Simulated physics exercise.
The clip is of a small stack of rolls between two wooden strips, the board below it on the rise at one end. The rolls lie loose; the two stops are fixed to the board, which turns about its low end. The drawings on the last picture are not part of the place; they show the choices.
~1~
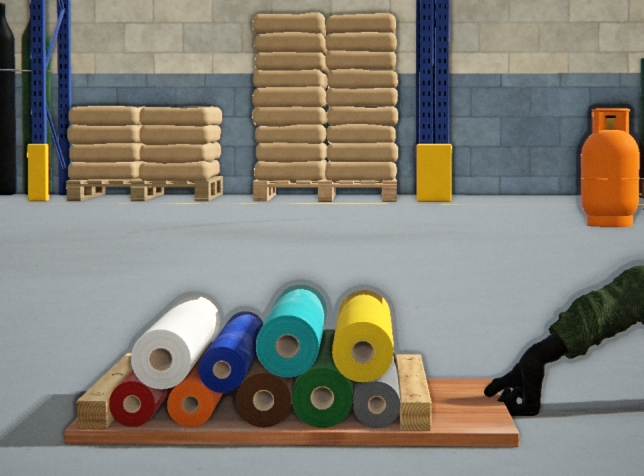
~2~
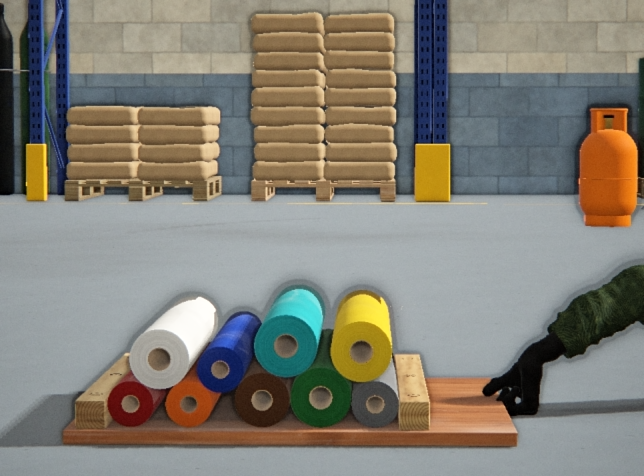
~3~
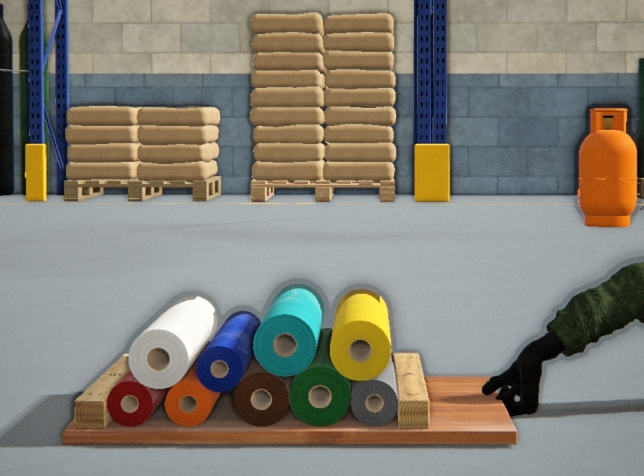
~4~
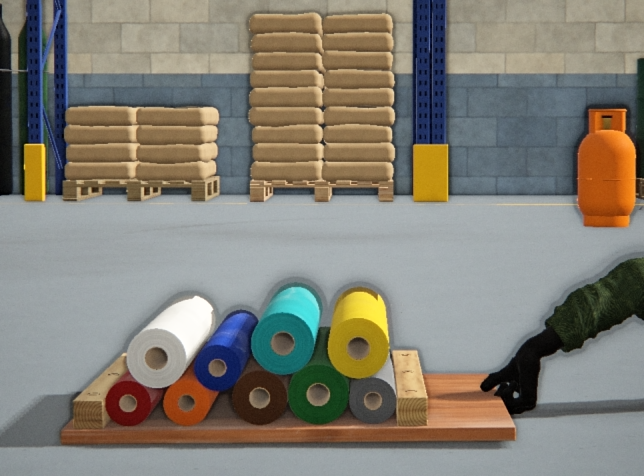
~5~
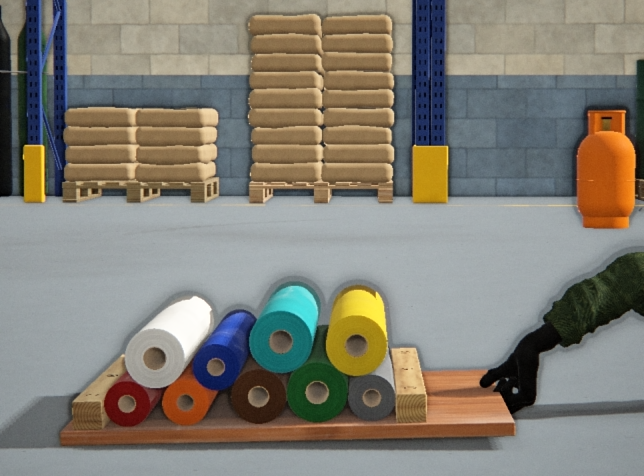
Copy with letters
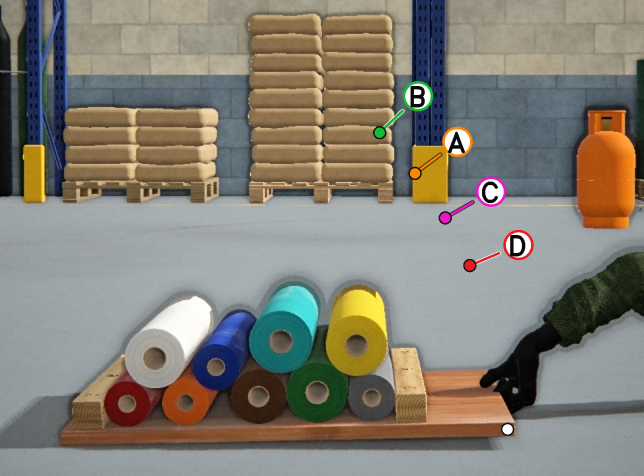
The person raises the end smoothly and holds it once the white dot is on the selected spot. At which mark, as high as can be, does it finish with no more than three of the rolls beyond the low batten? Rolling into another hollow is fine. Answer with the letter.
Stop at A.
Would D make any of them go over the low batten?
At D: Yes.
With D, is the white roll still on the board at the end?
The white roll: No.
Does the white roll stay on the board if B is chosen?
No.
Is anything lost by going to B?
At B: Yes.
On the copy, A at (415, 173); B at (380, 132); C at (445, 218); D at (470, 265); the white dot at (507, 430).
On A. First, board at 20°.
Then, board at 37°.
Finally, board at 37°, three over the low batten (white, blue, turquoise).
By contrast, B four over the low batten (white, blue, turquoise, yellow); C three over the low batten (white, blue, turquoise); D three over the low batten (white, blue, turquoise).
